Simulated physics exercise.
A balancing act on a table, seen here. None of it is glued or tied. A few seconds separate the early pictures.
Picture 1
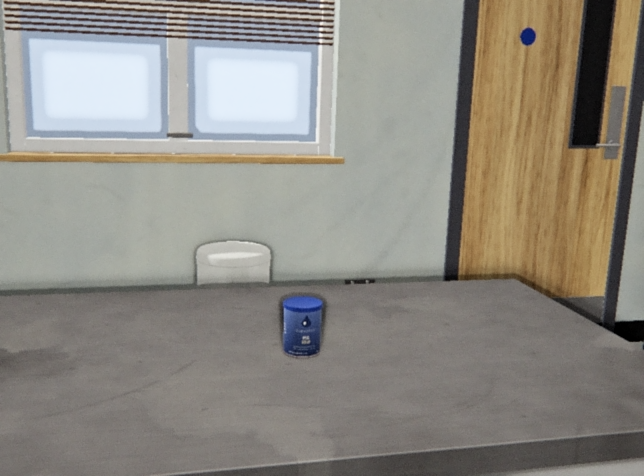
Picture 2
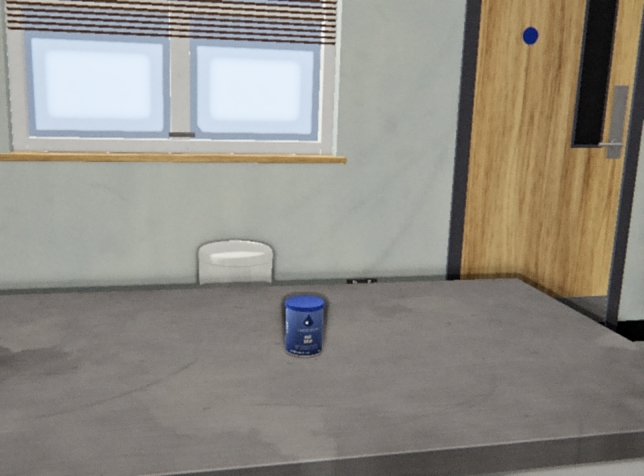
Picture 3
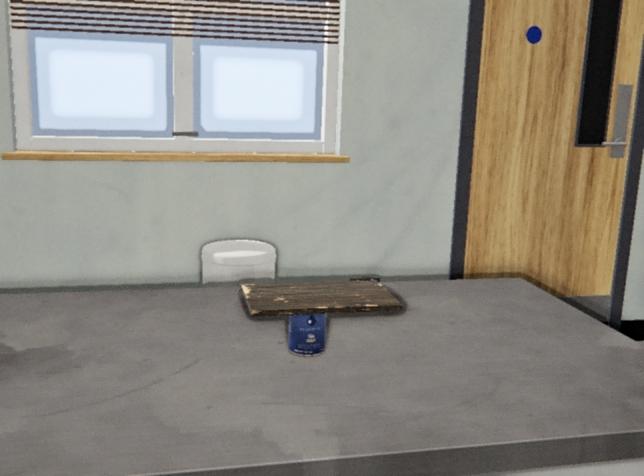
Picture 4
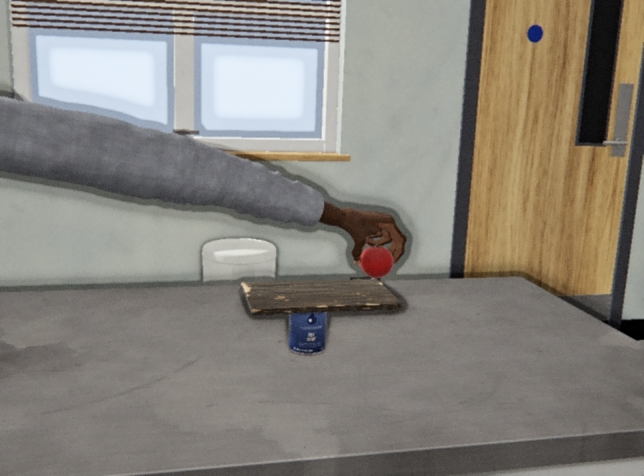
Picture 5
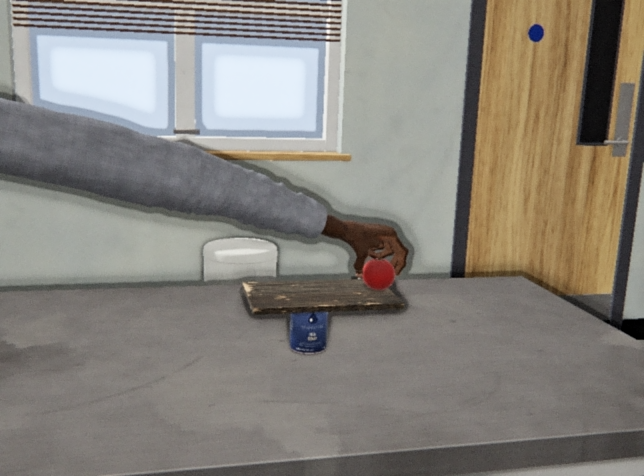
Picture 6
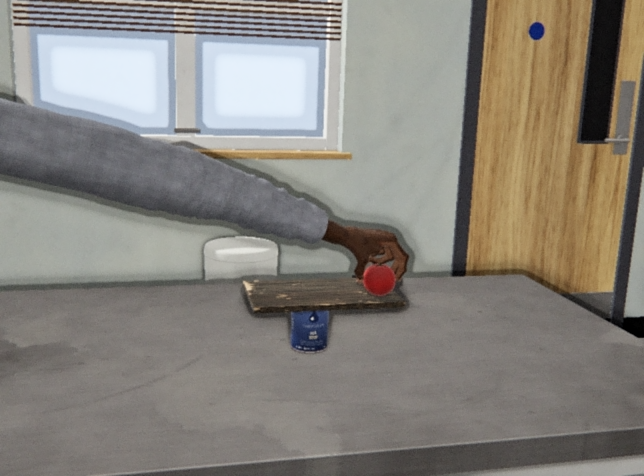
The footage shows a blue container standing alone on a gray table, then a dark board lying across its top. An arm reaches in from the left and lowers a round red object onto the board's right end.
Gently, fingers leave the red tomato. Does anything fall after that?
It will not stand firm.
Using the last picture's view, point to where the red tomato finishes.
The object winds up at approximately (448, 337).
Then, 0.40 s past the last view, red tomato now fallen; black board rocked 44° from its first pose.
Then, 0.60 s past the last view, black board rocked 37° from its first pose.
Then, 0.80 s past the last view, black board now fallen.
Finally, fallen, black board and red tomato; blue tin still in place. Final places as the last picture's camera would see them, red tomato near (449, 337). The stack gives way.
